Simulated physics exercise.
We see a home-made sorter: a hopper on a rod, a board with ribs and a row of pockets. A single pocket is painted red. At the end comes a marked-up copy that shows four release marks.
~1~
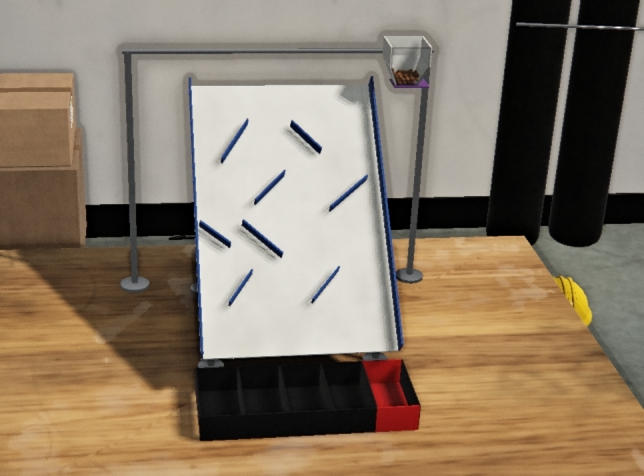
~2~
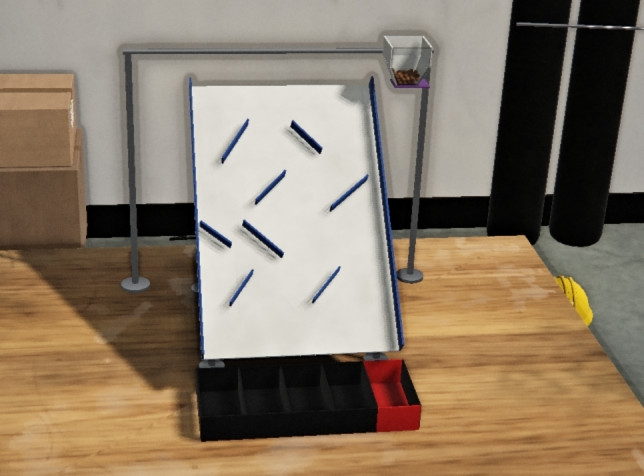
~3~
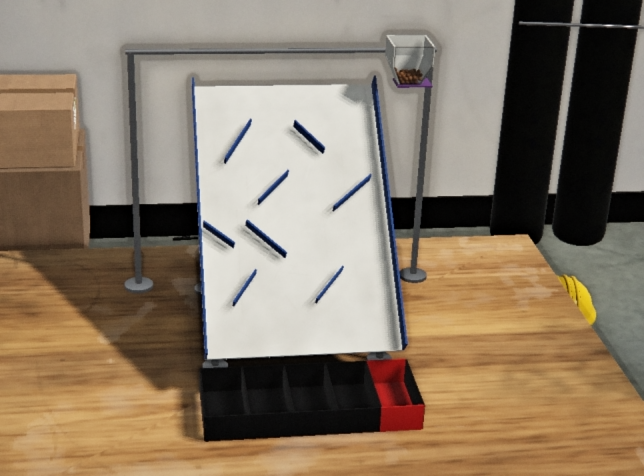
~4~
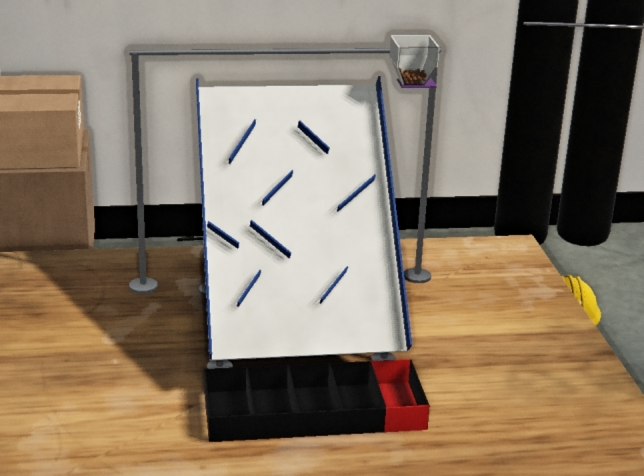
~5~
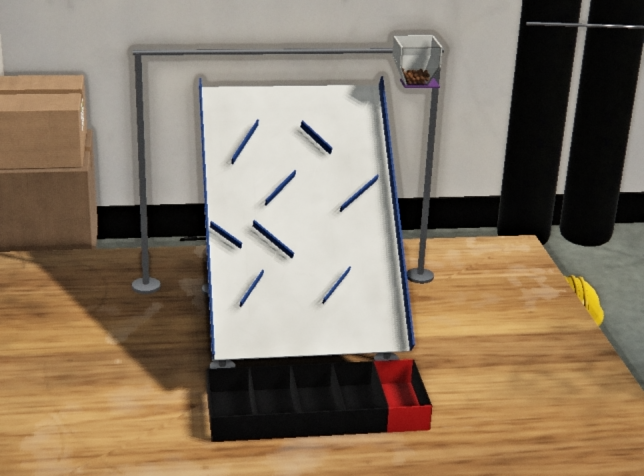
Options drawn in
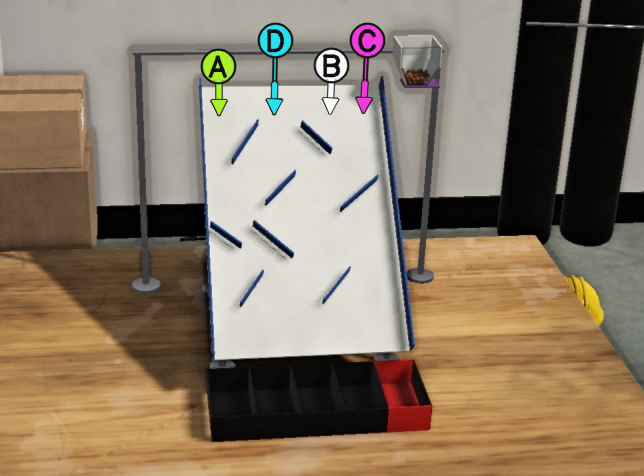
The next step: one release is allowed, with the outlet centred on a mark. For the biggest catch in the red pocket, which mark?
Go for C.
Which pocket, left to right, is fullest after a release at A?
It is the third one.
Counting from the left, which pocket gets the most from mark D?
The first.
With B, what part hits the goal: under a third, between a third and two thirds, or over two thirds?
Mark B gives under a third.
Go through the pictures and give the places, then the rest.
Hopper near (403, 77), cereal balls, door shut, in the first picture.
Ribs (223, 158) to (248, 119), (292, 120) to (322, 148), (256, 199) to (286, 170), in the second picture.
Ribs (335, 206) to (371, 174), (203, 221) to (235, 243), (247, 220) to (287, 253), in the third picture.
Ribs (238, 302) to (261, 270), (322, 299) to (348, 266), in the fourth picture.
Red pocket near (409, 417), number 5 of 5 from the left, in the fifth picture.
On the marked copy, mark A meets the board at (219, 109); mark B meets the board at (330, 108); mark C meets the board at (363, 107); mark D meets the board at (274, 108).
For mark A, none at all in the red pocket, the bulk in other pockets, close to a quarter outside the box.
For mark B, none at all in the red pocket, the bulk in other pockets, a small share outside the box.
For mark C, close to a quarter in the red pocket, close to a third in other pockets, close to a third outside the box.
For mark D, only a few in the red pocket, all but a few in other pockets.
